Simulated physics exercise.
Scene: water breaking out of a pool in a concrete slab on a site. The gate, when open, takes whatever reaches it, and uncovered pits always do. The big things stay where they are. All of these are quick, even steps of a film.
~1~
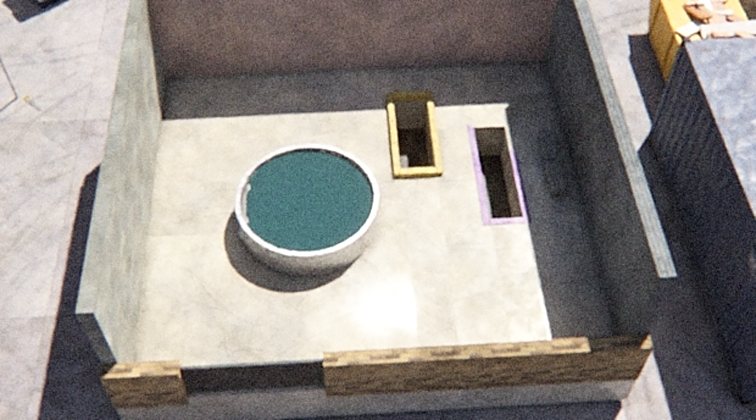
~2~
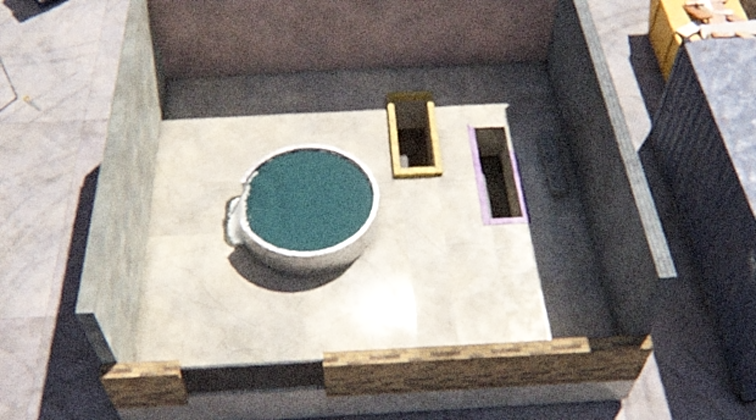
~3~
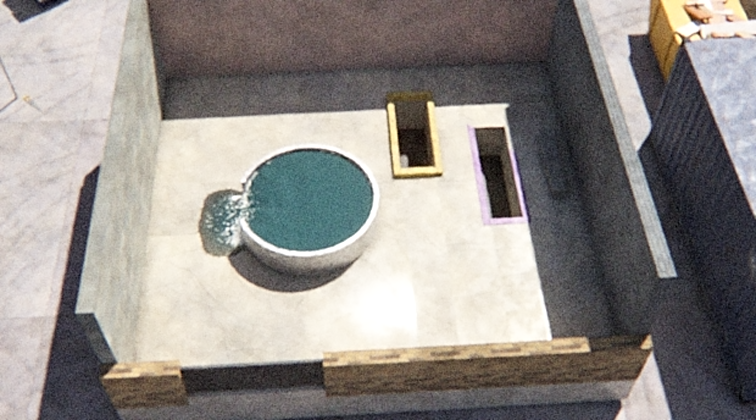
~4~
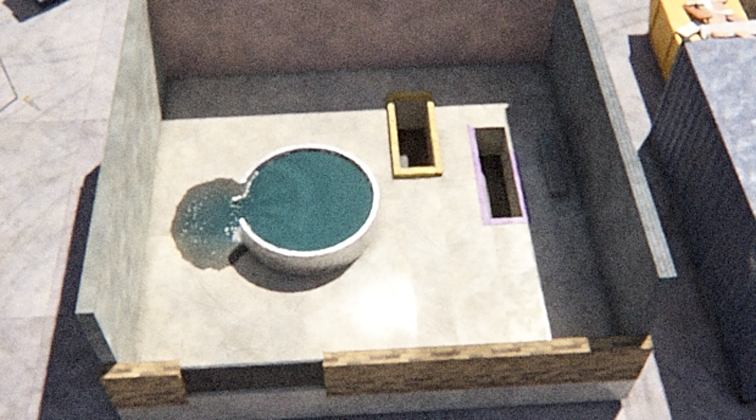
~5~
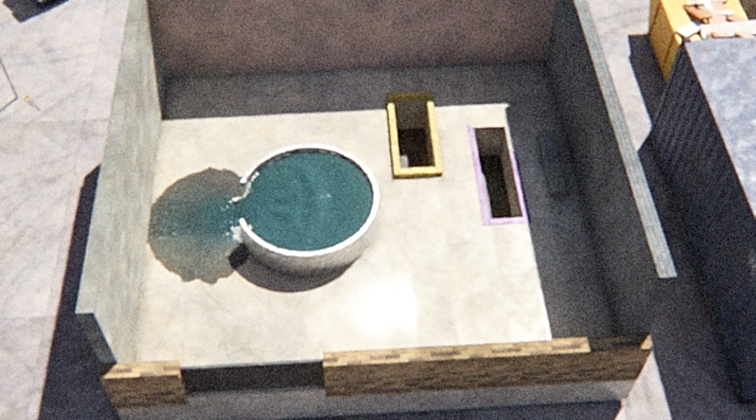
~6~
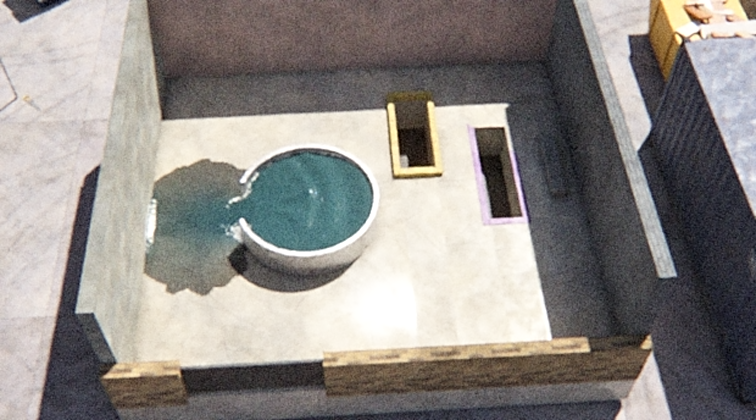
The clip shows a round white tank of dark green water on a pale walled slab with two rectangular pits; water breaks out through its left side and spreads leftward across the slab, reaching the left wall.
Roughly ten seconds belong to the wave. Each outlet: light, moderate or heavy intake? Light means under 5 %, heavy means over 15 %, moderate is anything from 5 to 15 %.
Intake - gate: Light, yellow pit: Light, purple pit: Light.
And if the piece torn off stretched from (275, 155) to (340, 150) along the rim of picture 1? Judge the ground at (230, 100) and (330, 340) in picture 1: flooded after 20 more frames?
First spot submerged, second spot spared.
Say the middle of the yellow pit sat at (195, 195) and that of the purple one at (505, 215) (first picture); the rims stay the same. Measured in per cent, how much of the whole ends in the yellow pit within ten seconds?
Note: Yellow pit, 35 percent.
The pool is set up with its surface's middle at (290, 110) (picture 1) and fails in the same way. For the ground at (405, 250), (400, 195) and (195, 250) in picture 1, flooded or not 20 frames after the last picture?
Looking at all three, I'd call them bone dry, bone dry, swamped.
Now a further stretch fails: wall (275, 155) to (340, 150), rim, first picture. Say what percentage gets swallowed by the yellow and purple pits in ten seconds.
Yellow 0 %, purple 8 %.
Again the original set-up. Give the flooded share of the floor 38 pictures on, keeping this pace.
Close to 60 percent, by my reckoning.
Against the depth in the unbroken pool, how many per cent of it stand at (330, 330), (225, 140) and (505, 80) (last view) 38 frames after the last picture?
I'd say around 8 per cent, then 4 per cent, then 0 per cent.
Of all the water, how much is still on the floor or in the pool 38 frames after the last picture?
Estimate: 100 %.
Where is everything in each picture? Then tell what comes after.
The round tank at (308, 200) is whole and still, in the first picture.
The front is at (242, 244), out from the gap at (242, 215), in the second picture.
Water pours out at (243, 216) and has run to (210, 200), in the third picture.
Water pours out at (243, 216) and has run to (182, 206), in the fourth picture.
The front is at (149, 230), out from the gap at (243, 216), in the fifth picture.
The front is at (154, 189), out from the gap at (242, 215), in the sixth picture.
A moment on, water covers 10 % of the floor; the gate 0 %, the yellow pit 0 %, the purple pit 0 %.
Next, water covers 15 % of the floor; the gate 0 %, the yellow pit 0 %, the purple pit 0 %.
Then, water covers 30 % of the floor; the gate 0 %, the yellow pit 0 %, the purple pit 0 %.
Later, water covers 60 % of the floor; the gate 0 %, the yellow pit 0 %, the purple pit 0 %.
In the end, water covers 90 % of the floor; the gate 0 %, the yellow pit 0 %, the purple pit 1 %.
